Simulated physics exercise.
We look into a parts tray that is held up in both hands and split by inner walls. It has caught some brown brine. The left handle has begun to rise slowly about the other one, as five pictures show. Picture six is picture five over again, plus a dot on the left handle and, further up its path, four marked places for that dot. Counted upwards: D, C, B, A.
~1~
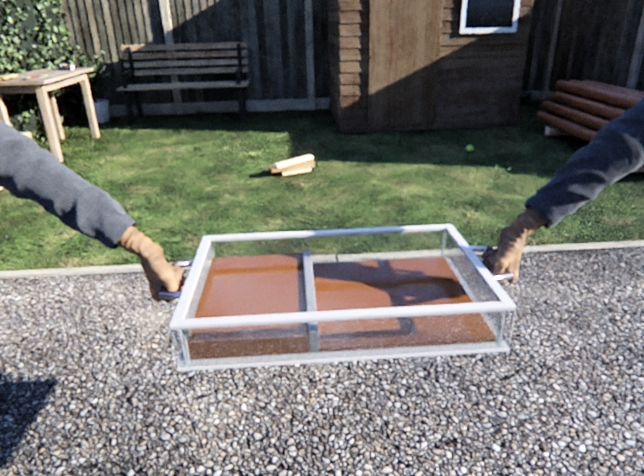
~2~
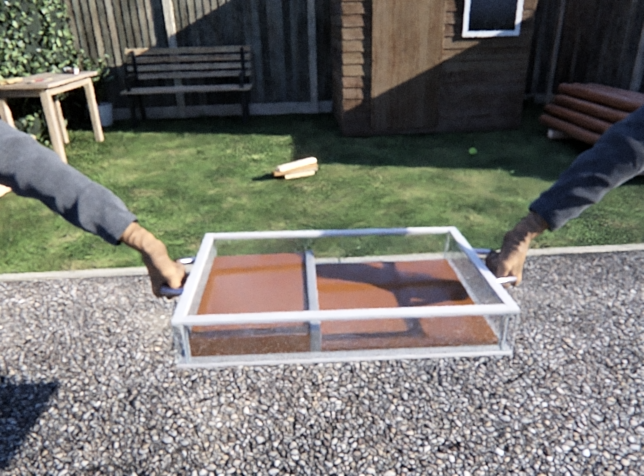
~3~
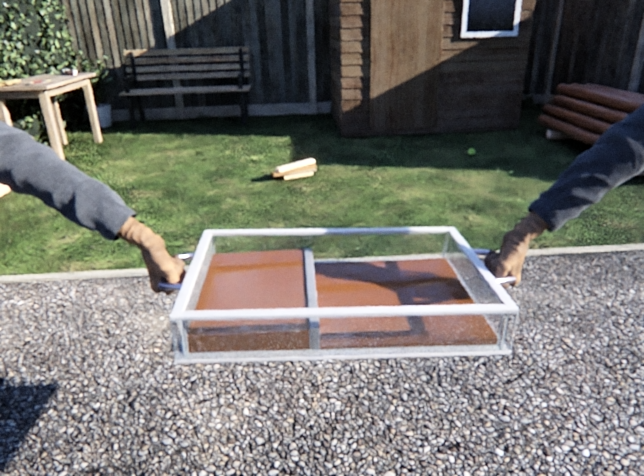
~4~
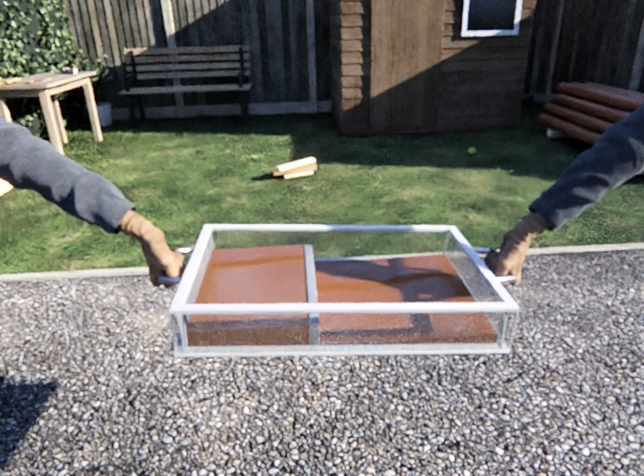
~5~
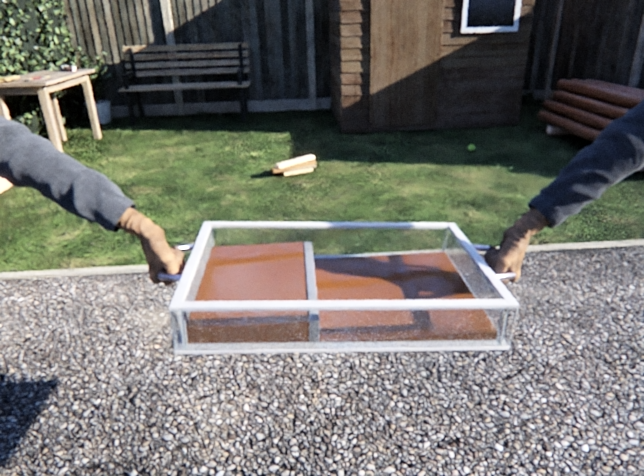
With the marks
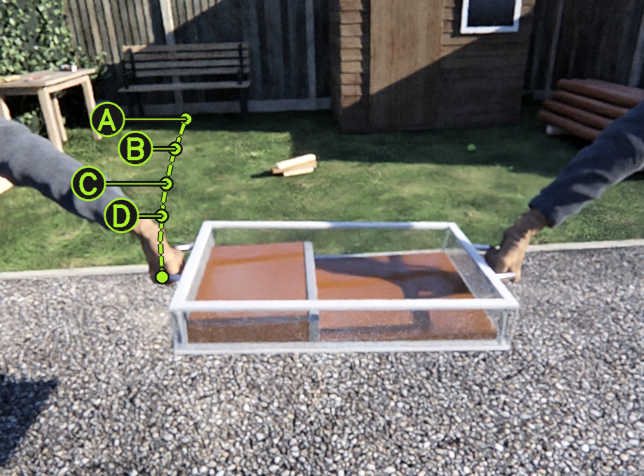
Two gloved hands hold a divided clear tray of brown liquid, tilting it very slightly.
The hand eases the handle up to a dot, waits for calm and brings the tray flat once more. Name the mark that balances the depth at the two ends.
D beats the others.
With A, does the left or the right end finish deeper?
The right end bay.
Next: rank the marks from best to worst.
Best to worst: D, C, B, A.
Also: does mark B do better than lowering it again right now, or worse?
Mark B is better.
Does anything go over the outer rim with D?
No.
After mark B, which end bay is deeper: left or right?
The right one.
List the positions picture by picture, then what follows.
The tray is level; deepest in the left bay, at (256, 291), shallowest in the right; left handle at (169, 279).
Tipped about 1° down to the right; no wall is crossed; left handle at (171, 276).
Tipped about 2° down to the right; no wall is crossed; left handle at (169, 271).
Tipped about 3° down to the right; no wall is crossed; left handle at (169, 265).
Tipped about 3° down to the right; deepest in the left bay, at (256, 279), shallowest in the right; left handle at (169, 262).
On the marked copy, A at (185, 119); B at (175, 148); C at (166, 183); D at (161, 215).
With A, the right end bay stands much deeper than the other; about 22 % goes over the rim.
With B, the right end bay stands much deeper than the other; about 4 % goes over the rim.
With C, the right end bay stands a little deeper than the other; nothing spills.
With D, the two end bays stand about equally deep; nothing spills.
